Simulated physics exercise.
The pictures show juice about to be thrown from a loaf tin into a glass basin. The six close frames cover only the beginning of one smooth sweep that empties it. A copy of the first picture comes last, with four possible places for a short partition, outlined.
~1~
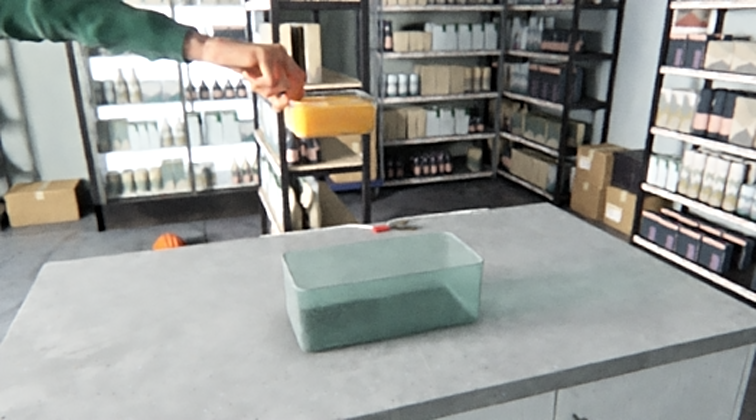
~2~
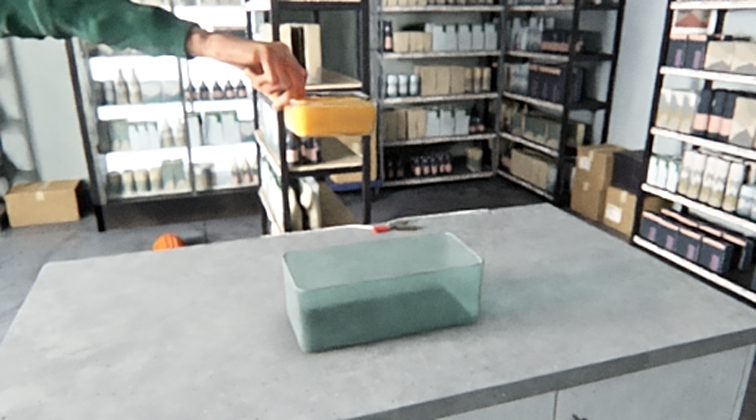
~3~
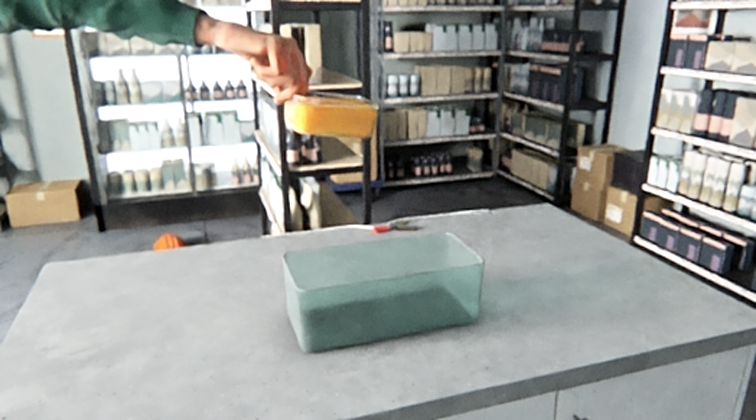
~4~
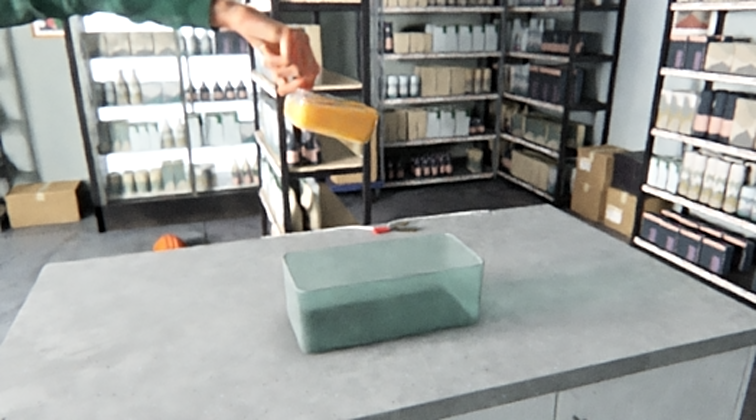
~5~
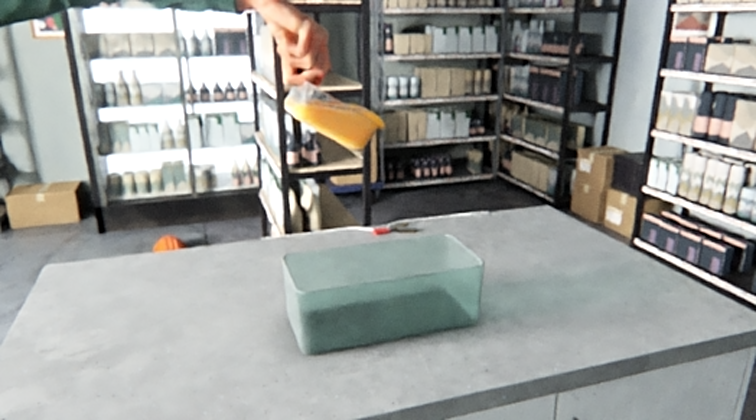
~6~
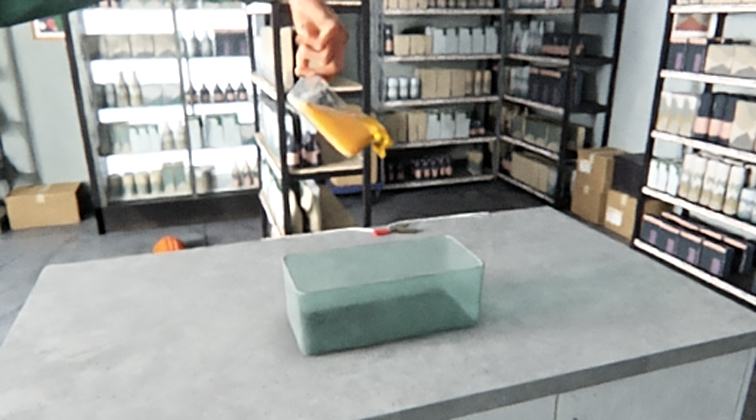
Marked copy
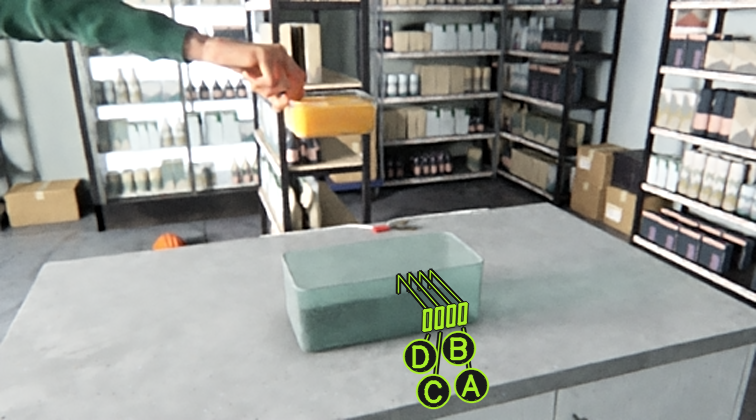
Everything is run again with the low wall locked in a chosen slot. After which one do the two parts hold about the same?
It is D.
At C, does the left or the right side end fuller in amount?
More ends on the left.
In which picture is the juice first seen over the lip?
Picture 4.
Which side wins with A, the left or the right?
More ends on the left.
In lime, A at (463, 328); B at (451, 330); C at (440, 332); D at (428, 334).
With A, about 79 % ends left of the wall and 10 % right of it; 12 % is lost outside.
With B, about 82 % ends left of the wall and 10 % right of it; 9 % is lost outside.
With C, about 75 % ends left of the wall and 16 % right of it; 9 % is lost outside.
With D, about 48 % ends left of the wall and 45 % right of it; 7 % is lost outside.
